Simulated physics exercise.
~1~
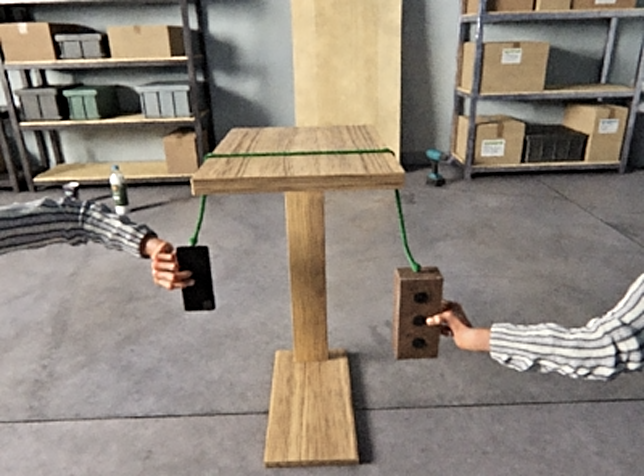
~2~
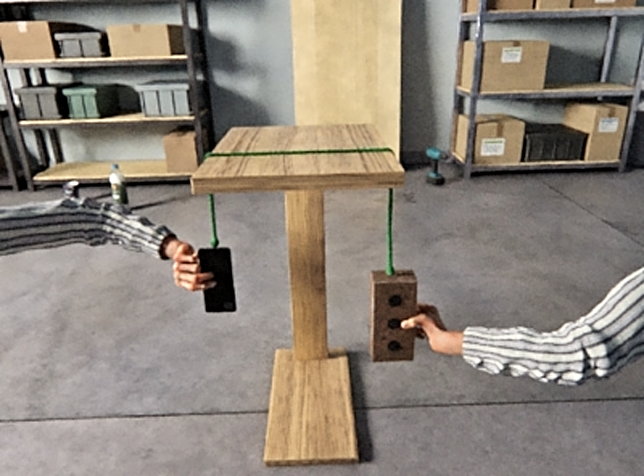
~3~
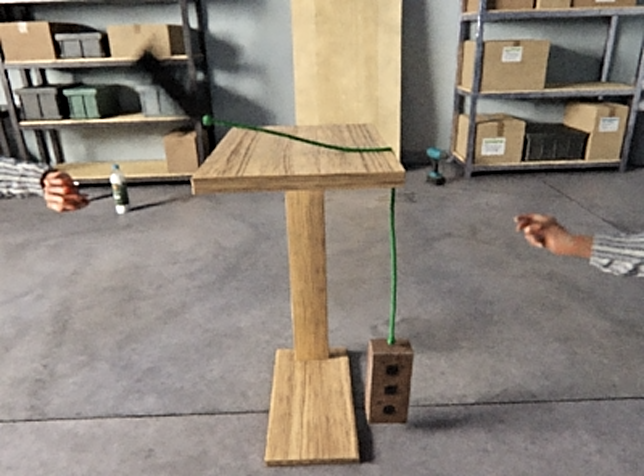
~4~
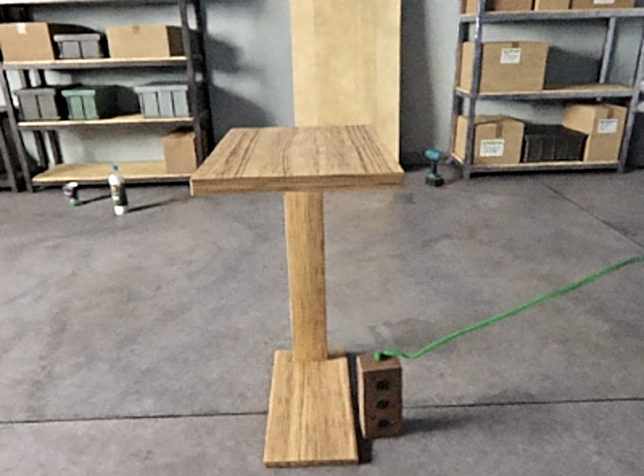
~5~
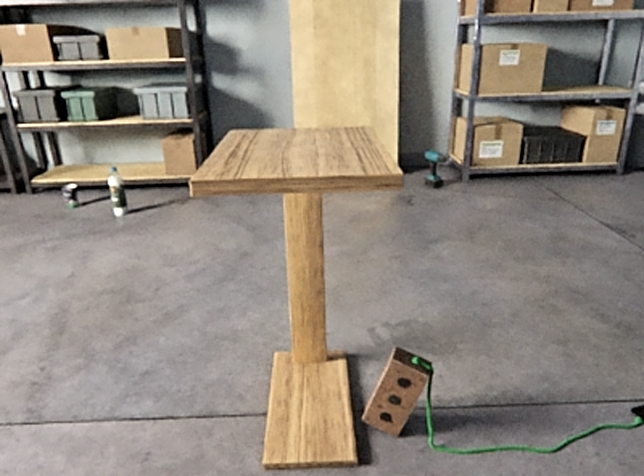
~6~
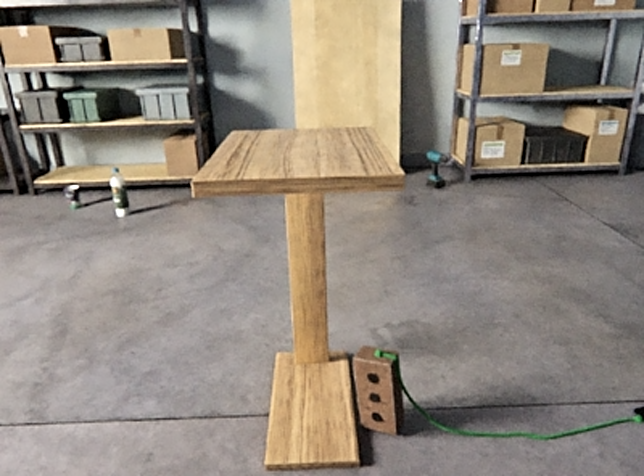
In a storage room, two hands held a black phone and a brick joined by a green cord over a wooden side table, then let go; the brick dropped, the phone flew up and over, and both ended on the floor to the right.
